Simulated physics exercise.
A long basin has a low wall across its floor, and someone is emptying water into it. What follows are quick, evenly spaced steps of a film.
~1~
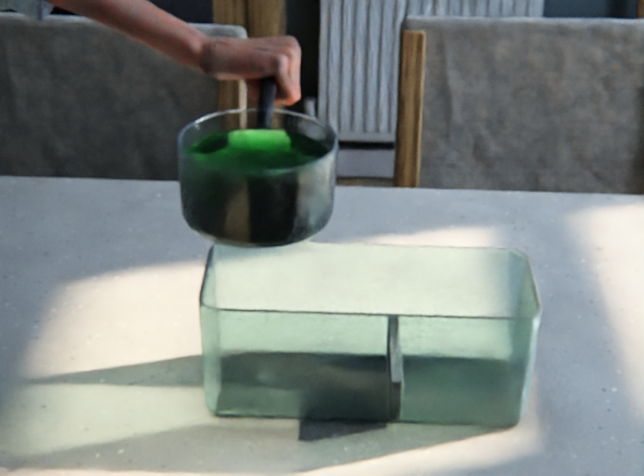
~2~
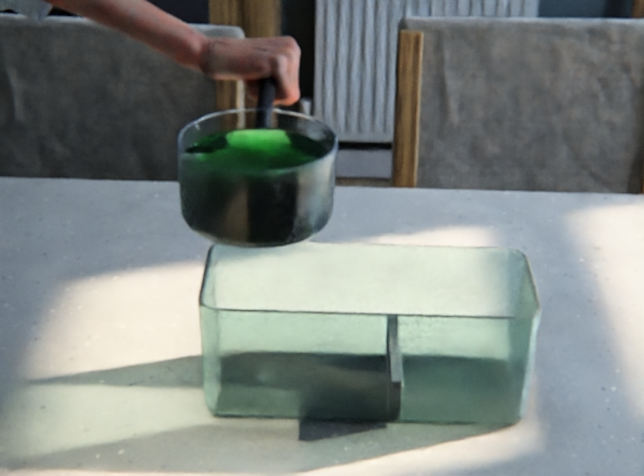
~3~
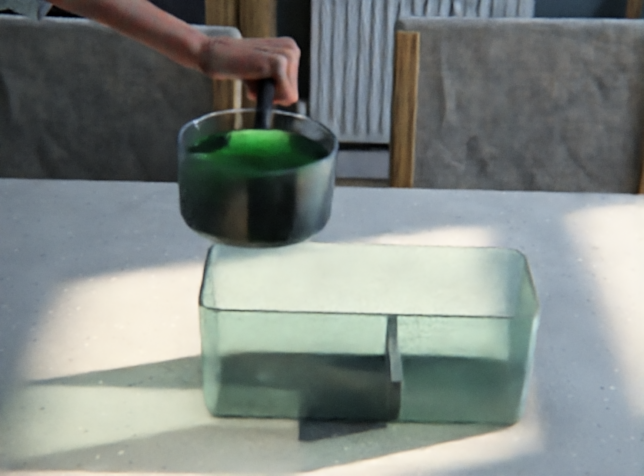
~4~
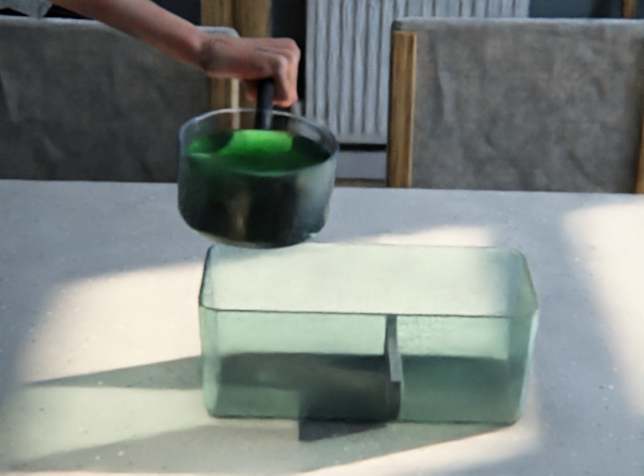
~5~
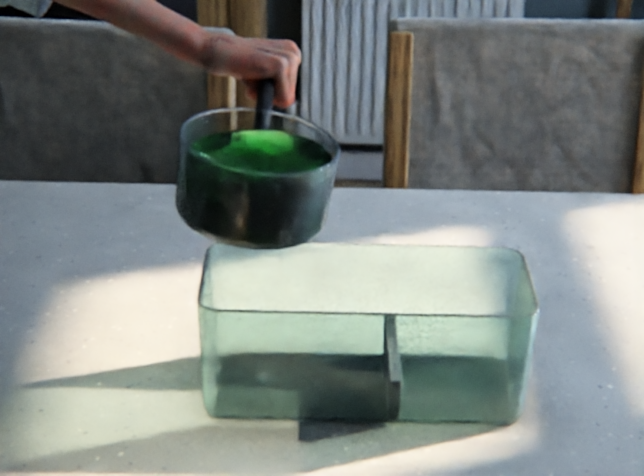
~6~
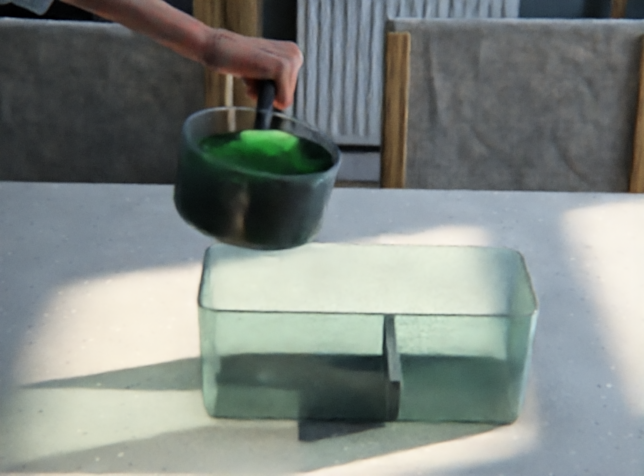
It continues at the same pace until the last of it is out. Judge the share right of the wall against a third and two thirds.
At least a third, at most two thirds.
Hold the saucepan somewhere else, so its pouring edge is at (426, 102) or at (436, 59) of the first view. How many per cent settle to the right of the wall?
First place gives some 75 %, second place some 70 %.
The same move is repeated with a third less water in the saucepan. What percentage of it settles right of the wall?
About 20 percent.
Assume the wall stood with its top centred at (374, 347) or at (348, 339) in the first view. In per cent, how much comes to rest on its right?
Result: 65 % first, 85 % second.
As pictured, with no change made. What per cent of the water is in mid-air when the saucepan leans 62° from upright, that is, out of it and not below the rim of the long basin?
About 25 per cent.
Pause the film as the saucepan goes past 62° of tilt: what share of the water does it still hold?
My estimate is close to 65 percent remaining.
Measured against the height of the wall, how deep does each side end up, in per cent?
I'd say close to 40 per cent on the left side and 60 on the right.
A moment on, the saucepan is tipped part way and 65 per cent is still to pour, 4 is left of the wall and 6 right of it.
Next, the saucepan is tipped on its side and 16 per cent is still to pour, 28 is left of the wall and 48 right of it.
Then the saucepan is tipped on its side and 2 per cent is still to pour, 47 is left of the wall and 49 right of it.
Later the saucepan is tipped on its side and 0 per cent is still to pour, 50 is left of the wall and 49 right of it.
Finally, 51 per cent lies left of the wall, 49 right of it and 0 outside.
